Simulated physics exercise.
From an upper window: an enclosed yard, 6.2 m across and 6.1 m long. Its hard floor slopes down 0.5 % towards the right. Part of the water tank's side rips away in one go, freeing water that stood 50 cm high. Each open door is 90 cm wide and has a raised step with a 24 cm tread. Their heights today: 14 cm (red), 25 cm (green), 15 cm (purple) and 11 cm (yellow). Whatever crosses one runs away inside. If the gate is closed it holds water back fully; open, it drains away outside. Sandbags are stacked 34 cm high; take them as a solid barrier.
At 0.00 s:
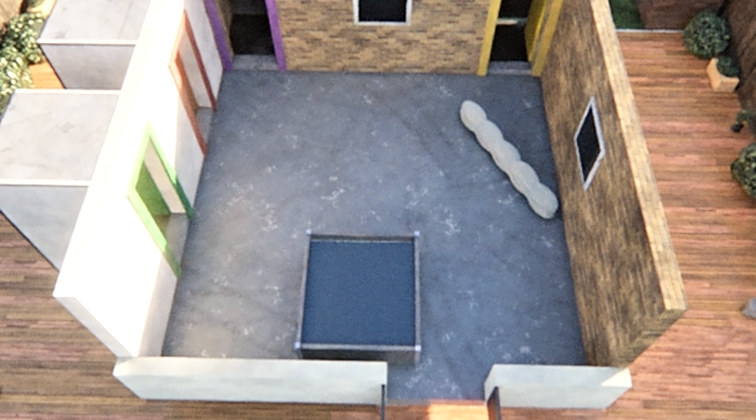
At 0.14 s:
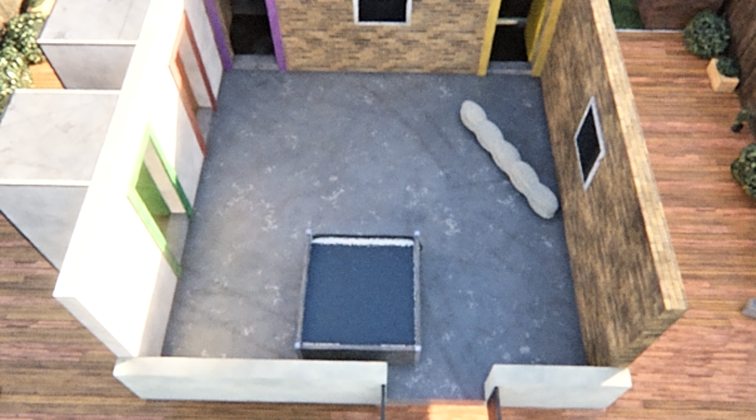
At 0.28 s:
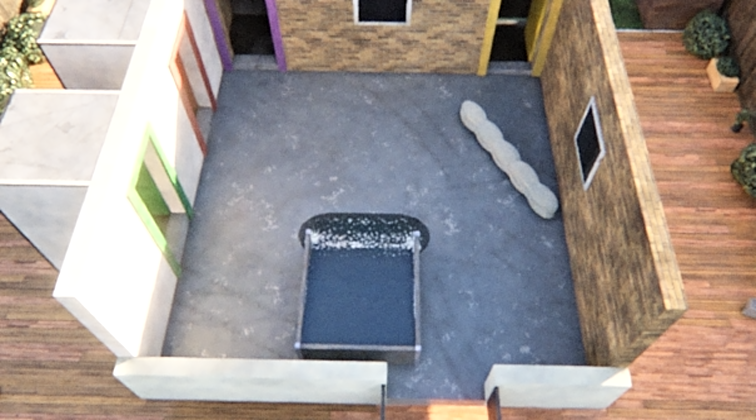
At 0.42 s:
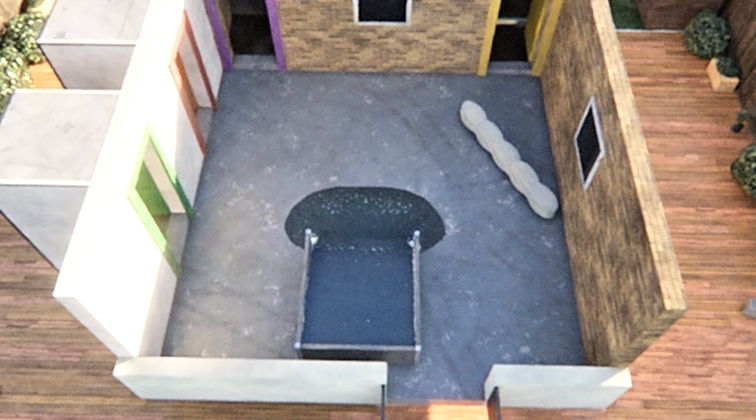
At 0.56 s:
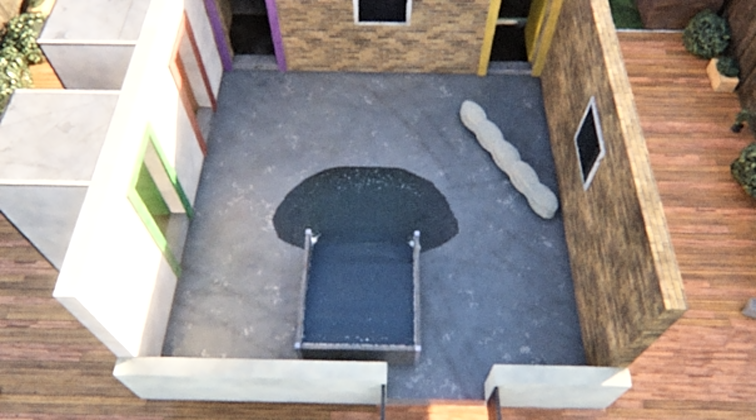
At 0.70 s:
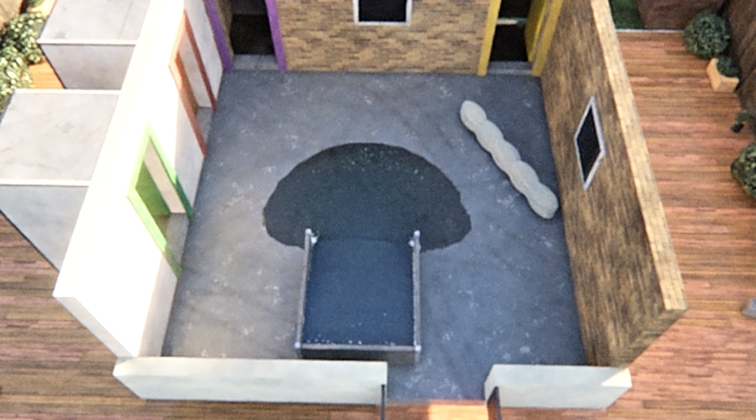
A walled yard with a mottled grey floor, seen from high above by a camera that stays still, has white walls at left and front and brick at the back and right. A square tank of dark blue water sits near the front, with a pale lumpy barrier at right and purple, yellow, green and brown doorways around. Water bursts from the tank's far side, foaming, then spreads in a widening dark fan across the floor.
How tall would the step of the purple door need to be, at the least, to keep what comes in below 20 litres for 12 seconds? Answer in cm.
Close to 9.5 cm is just enough.
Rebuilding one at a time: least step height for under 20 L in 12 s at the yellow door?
About 6.5 cm at yellow.
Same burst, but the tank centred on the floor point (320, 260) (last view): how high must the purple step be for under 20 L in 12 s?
Some 14.5 cm.
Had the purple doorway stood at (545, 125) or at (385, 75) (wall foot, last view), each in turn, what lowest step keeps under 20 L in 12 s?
About 6.5 and 14.5 cm.
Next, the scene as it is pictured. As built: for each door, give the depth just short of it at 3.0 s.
Depths in cm: Red 6, green 0, purple 13, yellow 6.
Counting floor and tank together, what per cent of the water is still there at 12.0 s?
Some 98 per cent remains.
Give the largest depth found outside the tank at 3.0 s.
Up to some 25 cm.
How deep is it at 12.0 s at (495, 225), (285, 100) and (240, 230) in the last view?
In that order: 4, 2 and 2 cm.
After 1.4 s water covers 35 % of the floor, deepest (20 cm) near (363, 248); it has not reached the purple door.
After 3.0 s water covers 50 % of the floor, deepest (25 cm) near (222, 74); 13 cm at the purple door, 0 litres in over its 15 cm step.
After 12.0 s water covers 95 % of the floor, deepest (8 cm) near (586, 386); 2 cm at the purple door, 3 litres in over its 15 cm step.
At the purple door as built, the water arrived by 2.3 s and peaked near 16 cm at 3.8 s.
With a step of 8 cm, 32 litres would have come in within the 12 s; with 10.5 cm, 15 litres. So under 20 litres takes about 9.5 cm.
